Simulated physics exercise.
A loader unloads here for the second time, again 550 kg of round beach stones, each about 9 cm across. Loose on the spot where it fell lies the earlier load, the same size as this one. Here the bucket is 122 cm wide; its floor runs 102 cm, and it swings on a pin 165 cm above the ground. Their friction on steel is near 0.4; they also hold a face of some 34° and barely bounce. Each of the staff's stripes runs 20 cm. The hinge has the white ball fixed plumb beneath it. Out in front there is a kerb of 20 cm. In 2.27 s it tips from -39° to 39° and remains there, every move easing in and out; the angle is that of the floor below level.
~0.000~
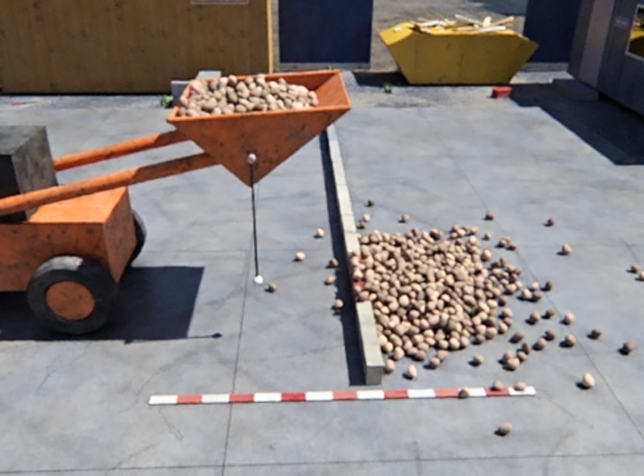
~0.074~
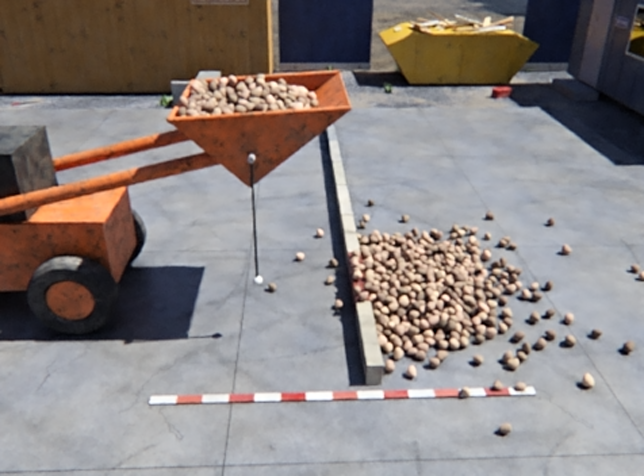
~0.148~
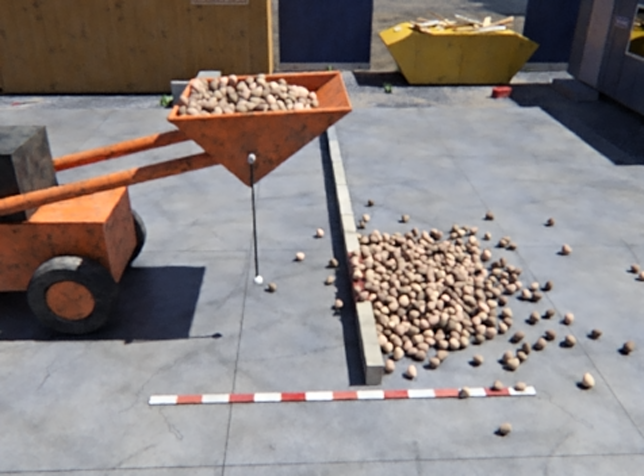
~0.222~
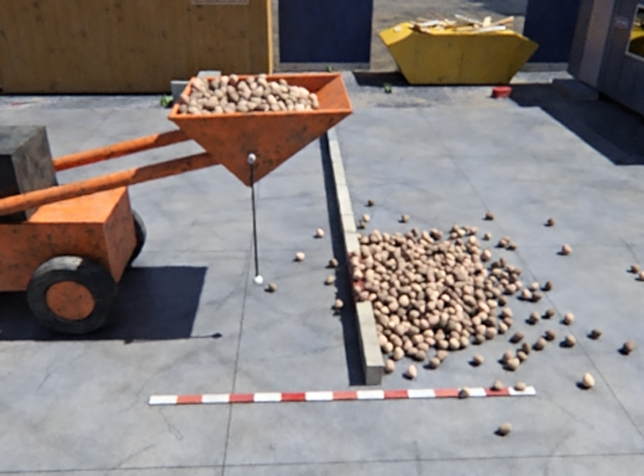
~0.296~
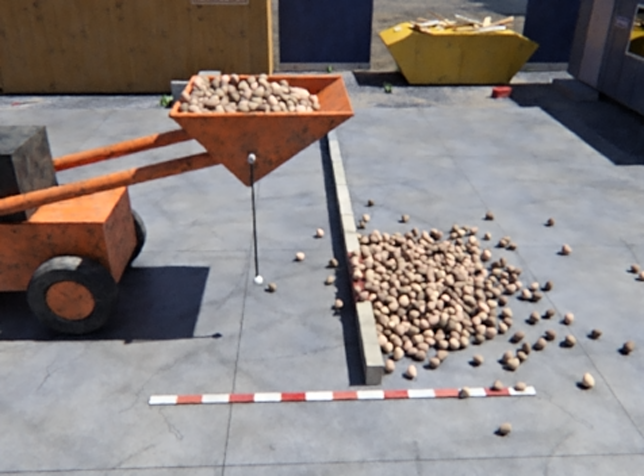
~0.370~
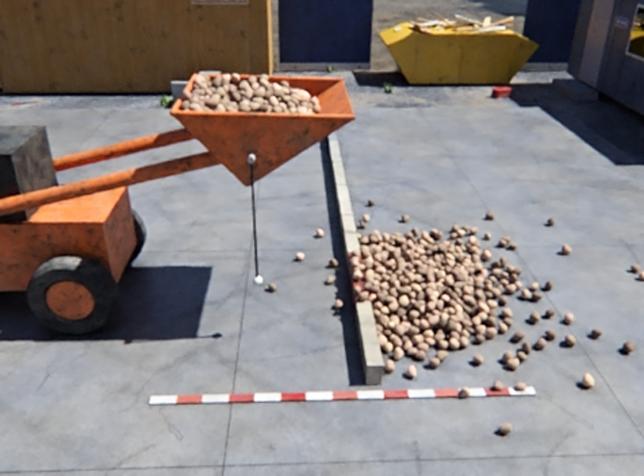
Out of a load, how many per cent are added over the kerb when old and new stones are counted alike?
Around 74 per cent.
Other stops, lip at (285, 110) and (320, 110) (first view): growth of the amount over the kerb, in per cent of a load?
First some 5, then 30 per cent.
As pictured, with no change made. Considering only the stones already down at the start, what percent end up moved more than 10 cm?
Some 25 percent, give or take.
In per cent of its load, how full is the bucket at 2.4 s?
I'd say about 15 per cent.
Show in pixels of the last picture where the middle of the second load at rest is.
Around (388, 273).
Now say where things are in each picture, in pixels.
In the first picture, lip at (351, 108), floor tilted -39°, highest stones at (242, 86). The earlier load is highest near (359, 274), 25 cm above ground level, 3 % on this side of the kerb, 97 % over the kerb.
In the second picture, lip at (351, 108), floor tilted -39°, highest stones at (242, 86); the stones move at 0.0 m/s on average.
In the third picture, lip at (351, 109), floor tilted -38°, highest stones at (232, 85); the stones move at 0.1 m/s on average.
In the fourth picture, the bucket is at -37°, its lip at (352, 111); the top of the load is at (233, 84); the stones move at 0.1 m/s on average.
In the fifth picture, the bucket is at -35°, its lip at (353, 114); the top of the load is at (219, 84); the stones move at 0.1 m/s on average.
In the sixth picture, the bucket is at -33°, its lip at (355, 118); the top of the load is at (211, 84); the stones move at 0.1 m/s on average.
After 1.7 s the floor is at 27°; in per cent of one load, 91 in the bucket, 11 on this side of the kerb, 97 over the kerb; the foremost stones are at (615, 289).
After 2.4 s the floor is at 39°; in per cent of one load, 13 in the bucket, 40 on this side of the kerb, 147 over the kerb; the foremost stones are at (615, 289).
After 2.7 s the floor is at 39°; in per cent of one load, 0 in the bucket, 33 on this side of the kerb, 166 over the kerb; the foremost stones are at (615, 289).
After 5.5 s the floor is at 39°; in per cent of one load, 0 in the bucket, 28 on this side of the kerb, 172 over the kerb; the foremost stones are at (615, 289). Net gain over the kerb, 74.
